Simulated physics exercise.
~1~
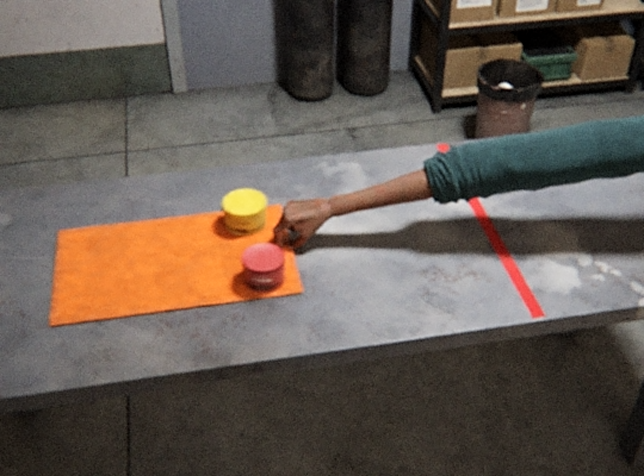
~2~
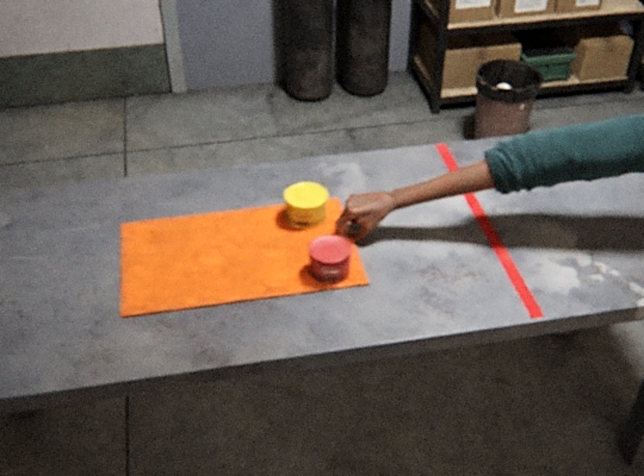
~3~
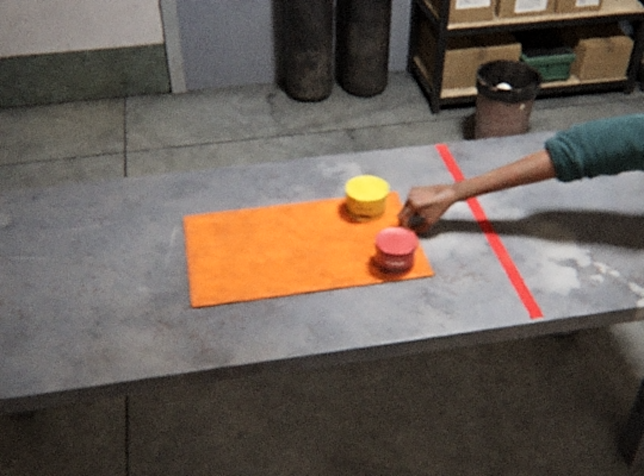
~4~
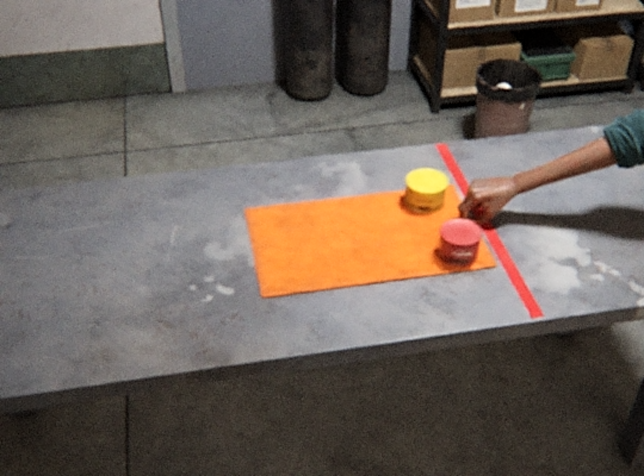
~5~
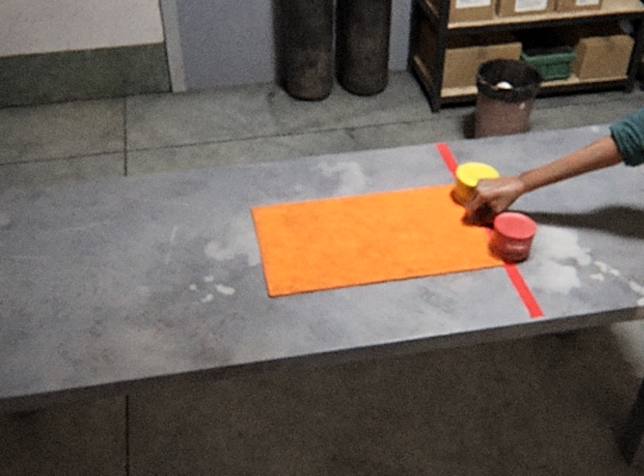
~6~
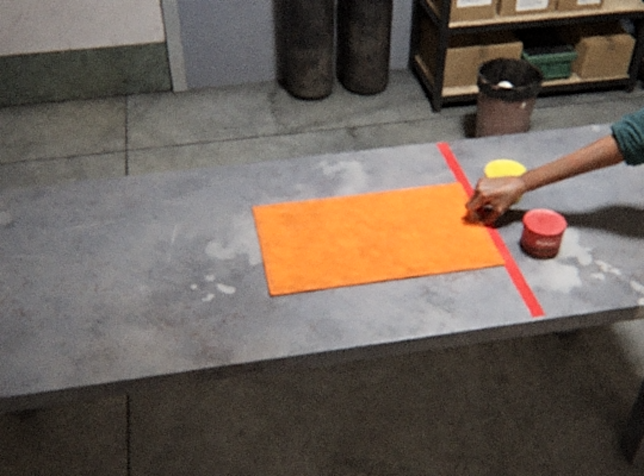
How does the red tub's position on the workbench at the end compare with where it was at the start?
At the start the red tub sits on the orange mat, well to the left of the red tape. At the end it stands on the bare workbench to the right of the tape, off the mat.
